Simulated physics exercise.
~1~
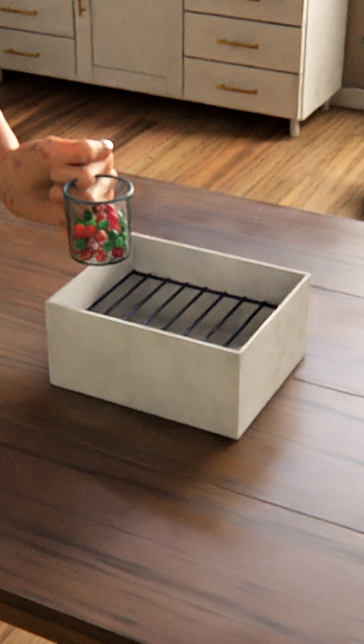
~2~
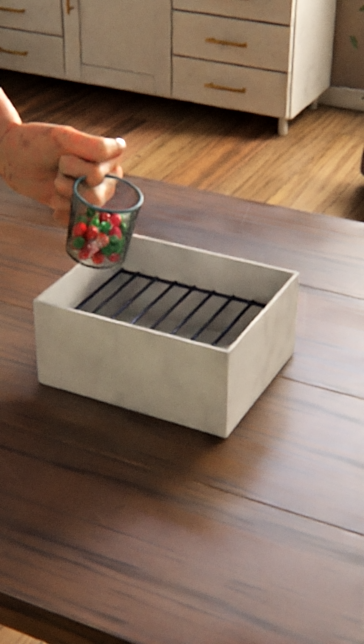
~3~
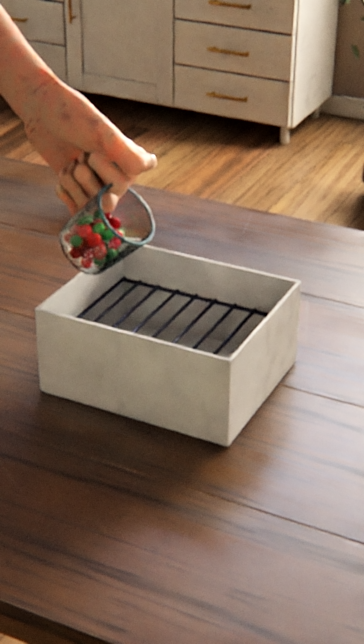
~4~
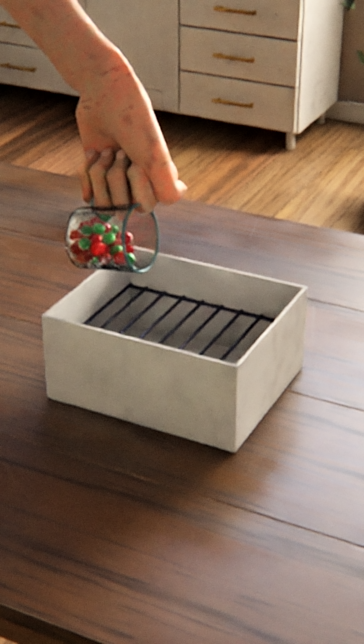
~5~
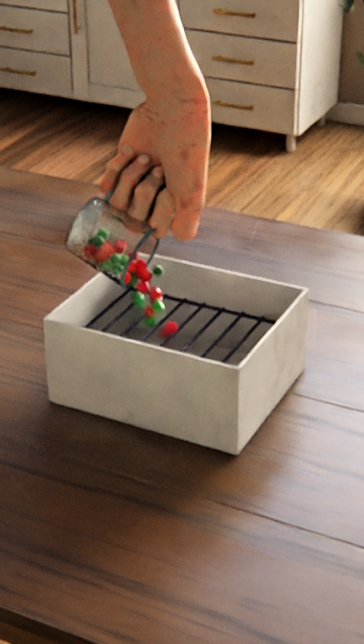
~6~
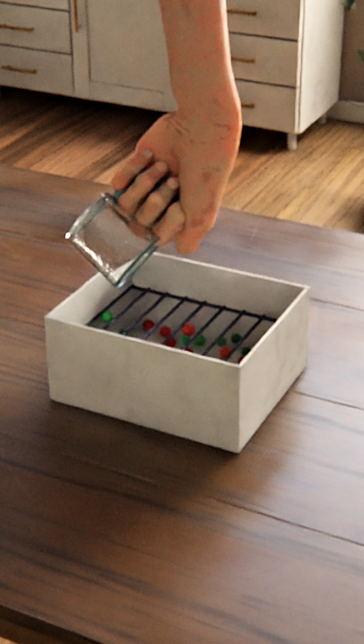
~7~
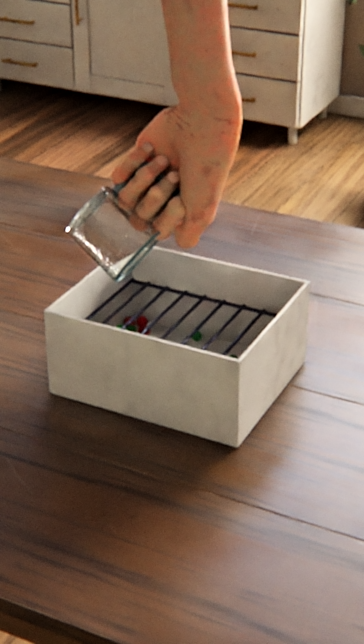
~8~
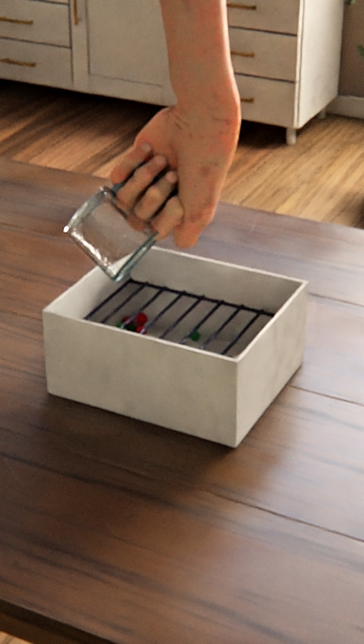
A hand held a clear cup of small red and green pieces over a pale box with dark wires across it, then tipped it until they tumbled out, and they dropped between the wires, leaving the cup empty.
